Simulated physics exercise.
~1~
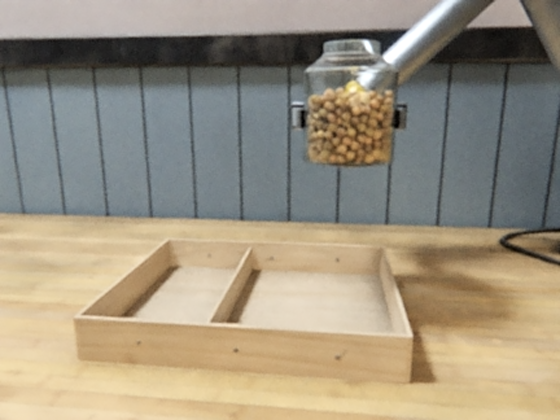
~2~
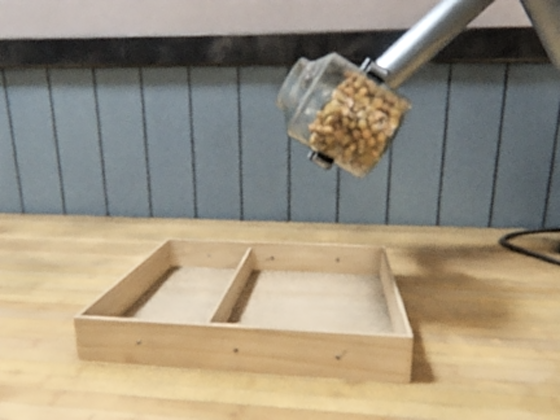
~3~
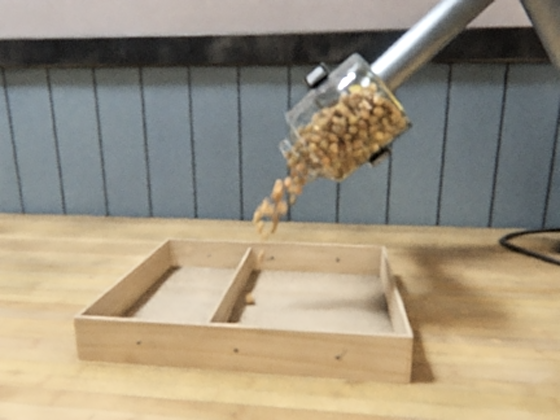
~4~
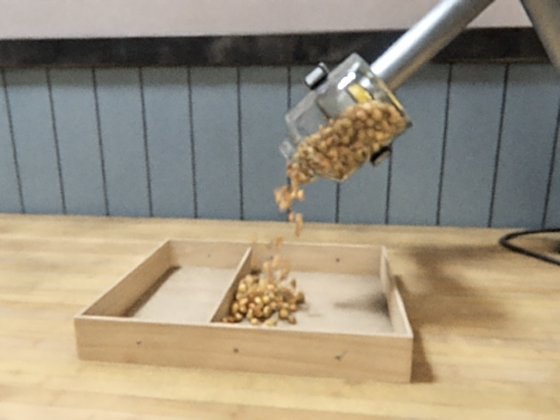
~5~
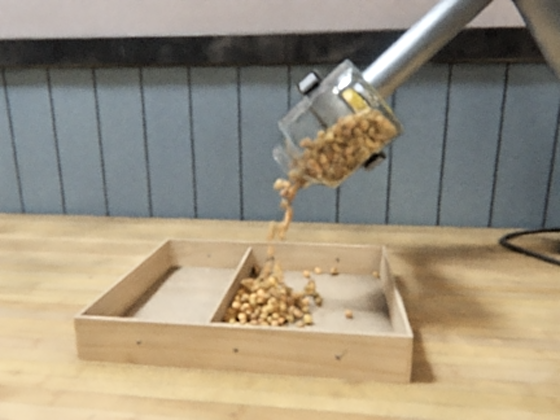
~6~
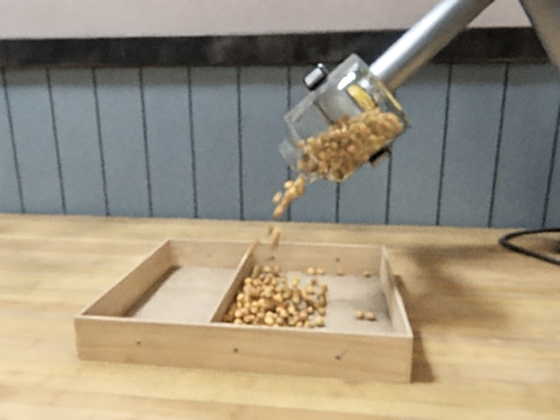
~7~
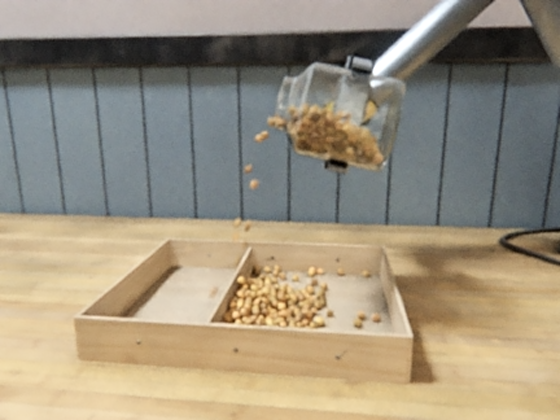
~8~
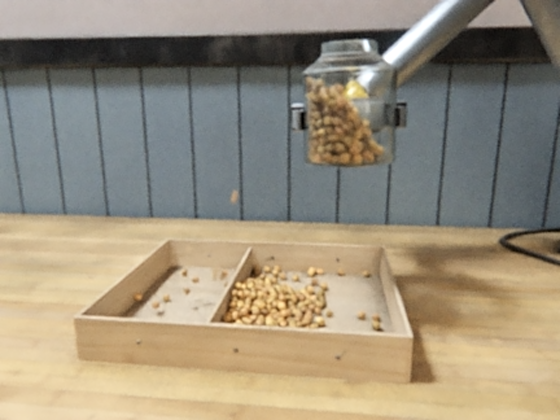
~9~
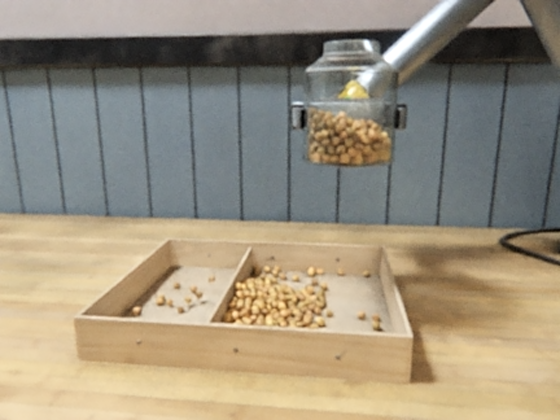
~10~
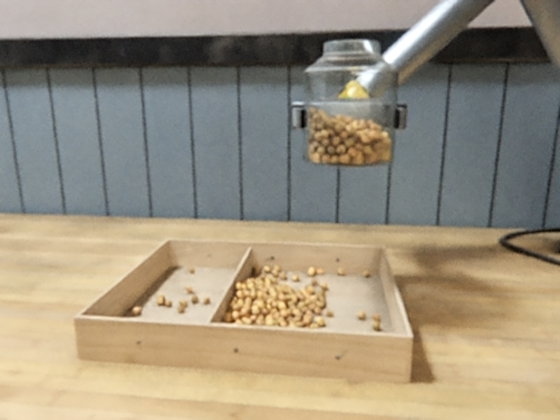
Robotic arm tipping a clear jar of chickpeas over a divided wooden tray, then righting it, leaving most spilled pieces at right.
